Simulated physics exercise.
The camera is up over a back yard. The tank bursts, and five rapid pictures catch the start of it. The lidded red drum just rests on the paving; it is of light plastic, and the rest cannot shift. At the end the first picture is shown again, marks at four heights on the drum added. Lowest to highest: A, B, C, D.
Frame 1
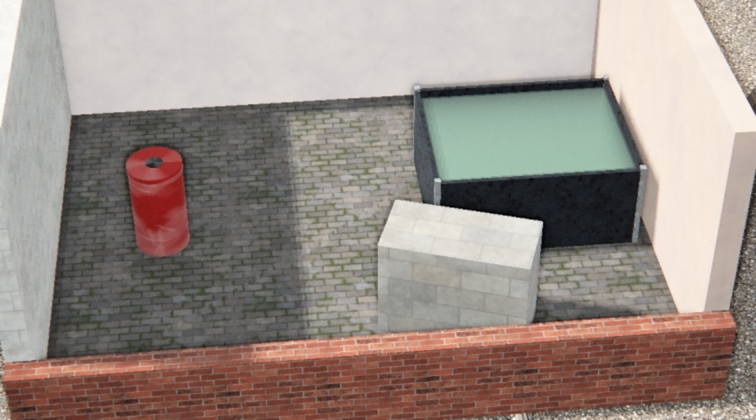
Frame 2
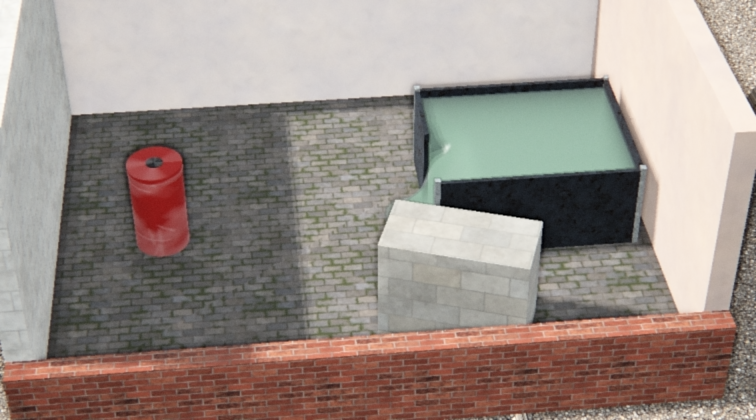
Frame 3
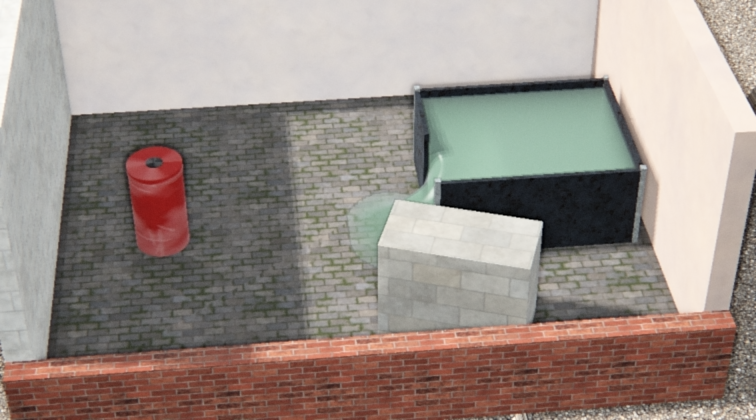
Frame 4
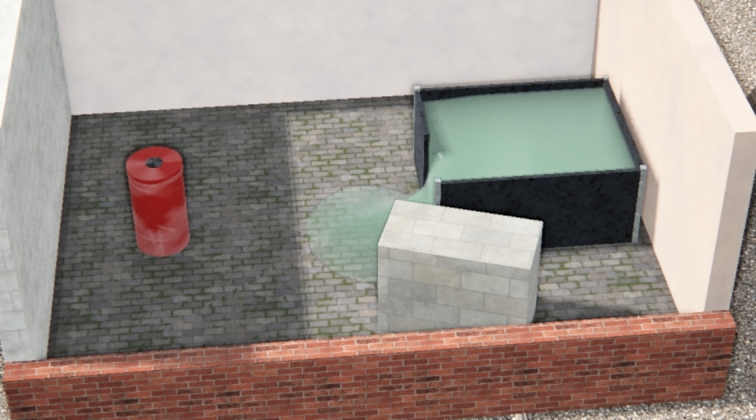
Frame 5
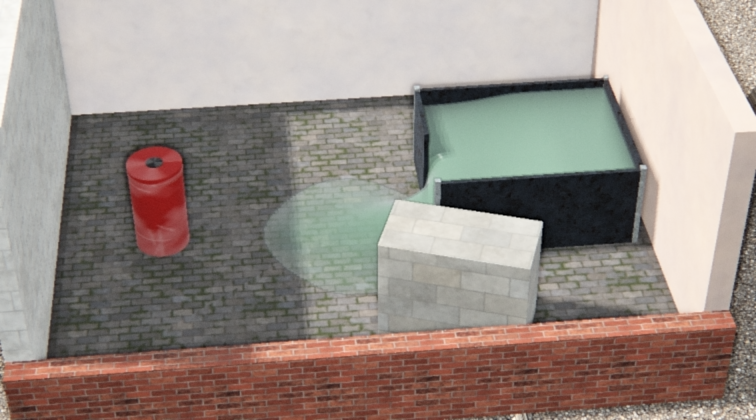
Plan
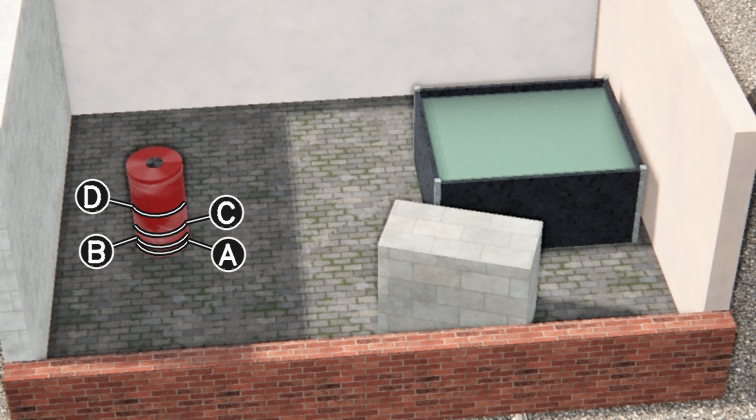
To begin with, a walled back yard holds a red drum on the left, a pale block, and a dark-sided tank full of greenish water on the right. Water pours from the tank's left side behind the block, then spreads leftward across the paving in a widening pool, while the drum stays still.
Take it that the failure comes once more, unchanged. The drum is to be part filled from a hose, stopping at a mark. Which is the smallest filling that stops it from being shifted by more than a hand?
D.
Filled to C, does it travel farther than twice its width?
No.
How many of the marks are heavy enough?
One of the four.
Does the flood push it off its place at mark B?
Yes, it does.
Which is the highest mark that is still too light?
That is mark C.
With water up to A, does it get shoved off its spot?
Yes, that goes wrong.
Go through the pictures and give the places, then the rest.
Lid of the red drum at (154, 163); tank full, its middle at (525, 135), in the first frame.
Water covers 1 % of the ground, mostly out of sight from here, in the second frame.
Water covers 4 % of the ground, mostly out of sight from here, in the third frame.
In the fourth frame, 6 % of the ground under water, its edge towards the drum at (316, 223).
Lid of the red drum at (154, 163); 10 % of the ground under water, its edge towards the drum at (272, 227), in the fifth frame.
In white, A at (162, 253); B at (162, 247); C at (160, 235); D at (158, 215); from the bottom up A, B, C, D.
With A, it is pushed about 3 times its own width away.
With B, it is pushed about 5 times its own width away.
With C, it is pushed about half its own width away.
With D, it does not move.
